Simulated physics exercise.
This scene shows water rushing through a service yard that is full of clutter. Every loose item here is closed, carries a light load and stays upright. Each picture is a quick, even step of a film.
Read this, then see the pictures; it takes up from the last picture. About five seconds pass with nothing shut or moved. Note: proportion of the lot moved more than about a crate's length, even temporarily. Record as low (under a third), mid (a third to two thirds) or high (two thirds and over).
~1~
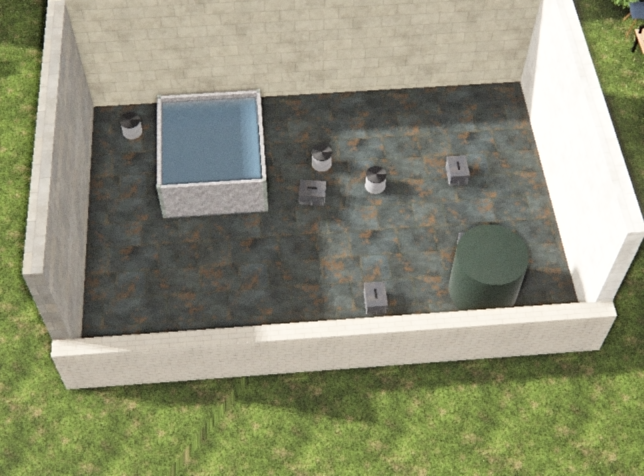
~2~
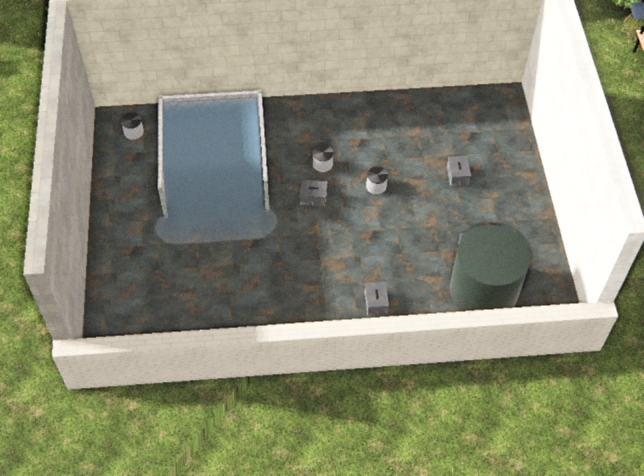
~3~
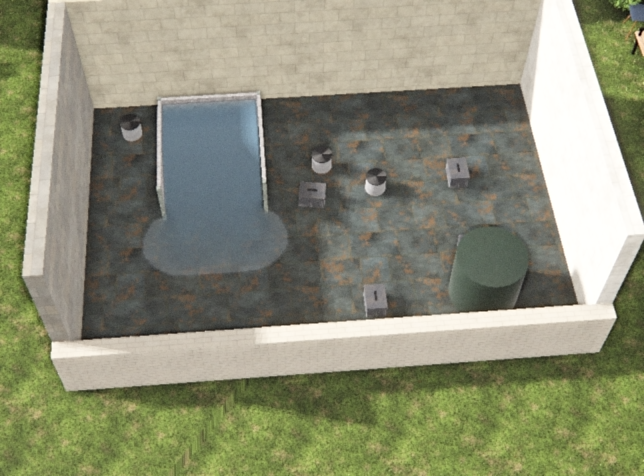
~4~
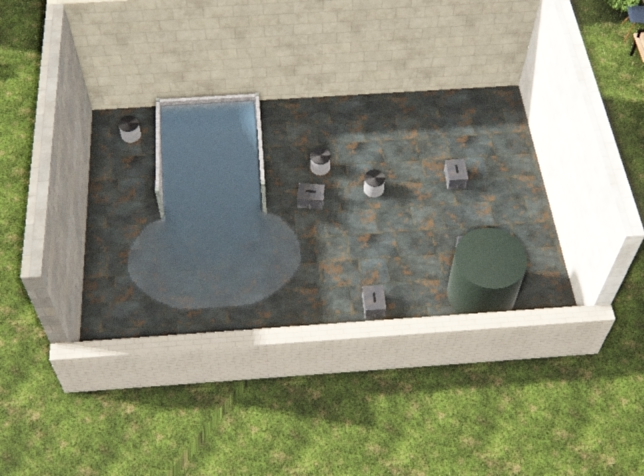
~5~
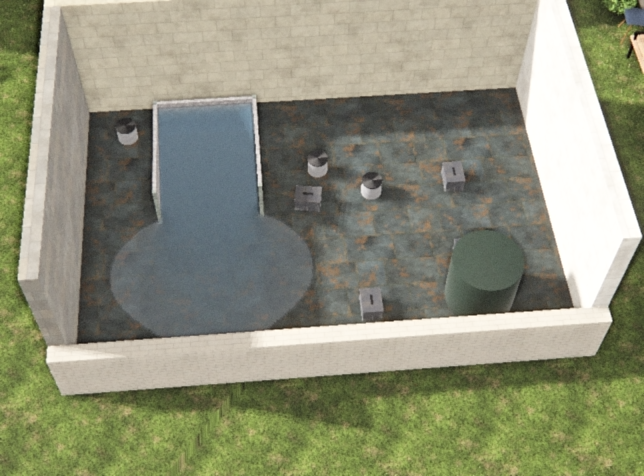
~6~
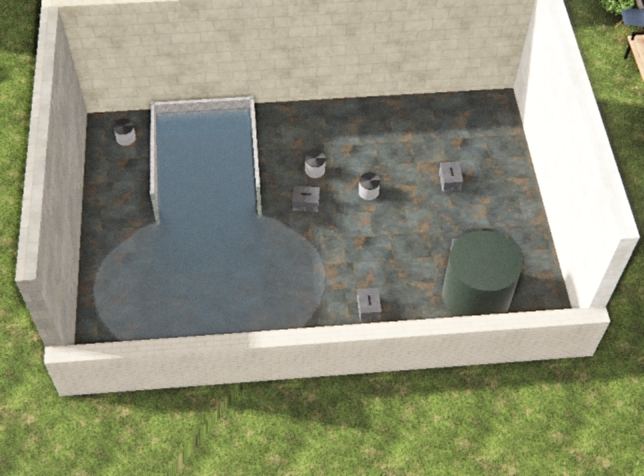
Mid.
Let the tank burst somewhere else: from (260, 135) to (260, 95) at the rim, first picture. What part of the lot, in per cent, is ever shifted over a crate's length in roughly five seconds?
I'd put it at about 40 percent.
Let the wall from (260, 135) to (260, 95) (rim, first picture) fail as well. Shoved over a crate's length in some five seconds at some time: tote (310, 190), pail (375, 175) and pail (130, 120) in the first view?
Lab note - in sequence: Never that far; made it that far; never that far.
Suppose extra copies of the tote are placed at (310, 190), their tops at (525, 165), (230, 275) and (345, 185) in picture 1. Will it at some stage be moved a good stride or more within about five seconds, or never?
Taking them one at a time: Goes the distance; goes the distance; falls short.
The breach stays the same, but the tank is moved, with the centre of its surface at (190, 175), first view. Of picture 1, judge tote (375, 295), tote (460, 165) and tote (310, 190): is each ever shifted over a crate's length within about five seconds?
Taking them in order, went past that, went past that, fell short.
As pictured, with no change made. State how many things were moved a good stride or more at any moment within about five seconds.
The count is 4.
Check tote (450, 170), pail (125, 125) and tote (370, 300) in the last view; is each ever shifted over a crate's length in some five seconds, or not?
Item one went the distance, item two went the distance, item three went the distance.
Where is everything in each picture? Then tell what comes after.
In the first frame, a pail at (322, 152) rests on the ground; a tote at (376, 294) rests on the ground; 0 of 7 have shifted.
In the second frame, a pail at (323, 152) rests on the ground; a tote at (377, 294), on the bottom; 0 of 7 have shifted.
In the third frame, a pail at (322, 154) rests on the ground; a tote at (376, 296) rests on the ground; 0 of 7 have shifted.
In the fourth frame, a pail at (320, 156), on the bottom; a tote at (374, 298), on the bottom; 0 of 7 have shifted.
In the fifth frame, a pail at (318, 158), on the bottom; a tote at (372, 300) rests on the ground; 0 of 7 have shifted.
In the sixth frame, a pail at (315, 158) rests on the ground; a tote at (369, 300), on the bottom; 0 of 7 have shifted.
A moment on, 0 of 7 are well off their spots; 0 afloat.
Next, 1 of 7 are well off their spots; 1 afloat.
Later, 1 of 7 are well off their spots; 1 afloat.
In the end, 4 of 7 are well off their spots, and 4 have been at some point; 2 afloat.
